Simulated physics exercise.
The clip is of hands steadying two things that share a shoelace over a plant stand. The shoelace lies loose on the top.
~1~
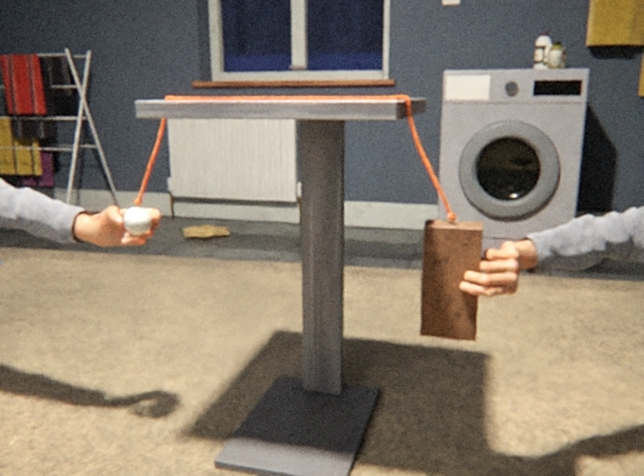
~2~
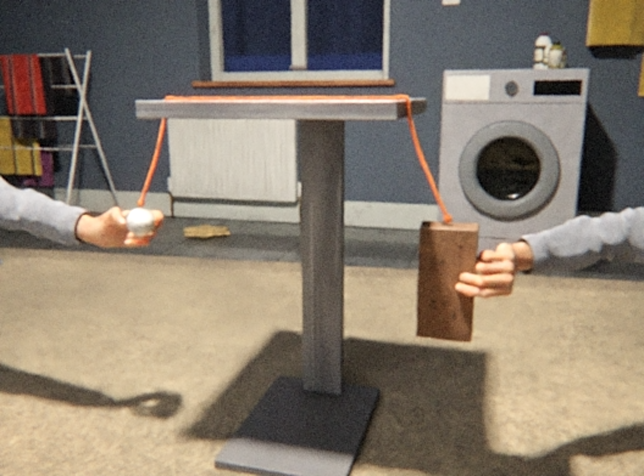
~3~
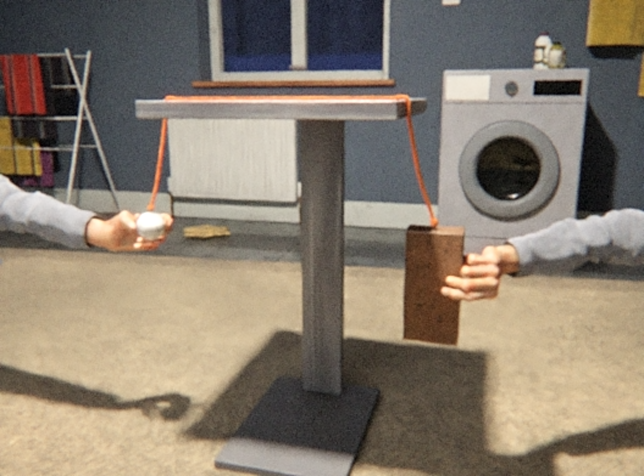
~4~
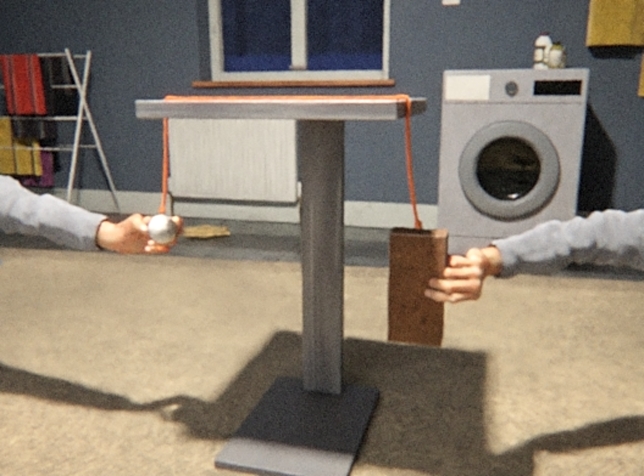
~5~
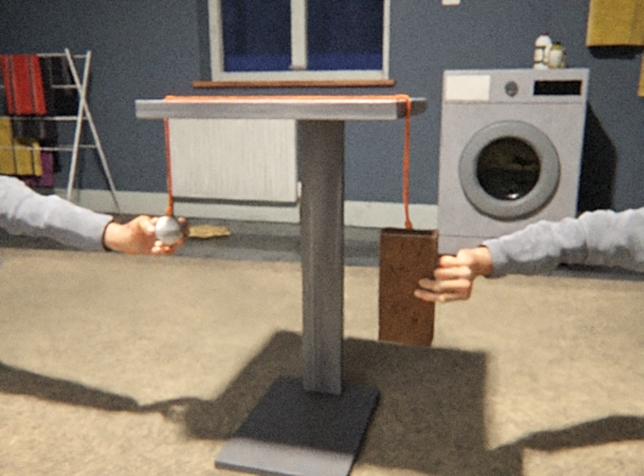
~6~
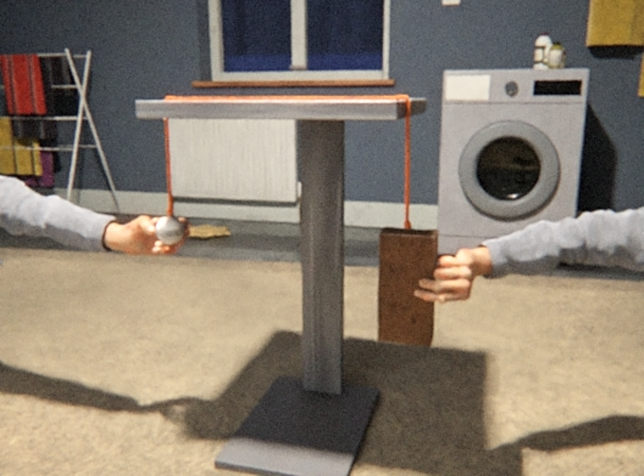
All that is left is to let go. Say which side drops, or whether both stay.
In the end the shoelace slides rightwards.
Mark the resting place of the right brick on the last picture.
It ends at (483, 471).
Then, 0.52 s on from there, left ball higher; right brick down on the floor near (412, 432).
Then, 0.98 s on from there, left ball pulled up onto the top near (623, 85); right brick down on the floor.
In the end, left ball down on the floor; right brick down on the floor. The shoelace runs down on the right.
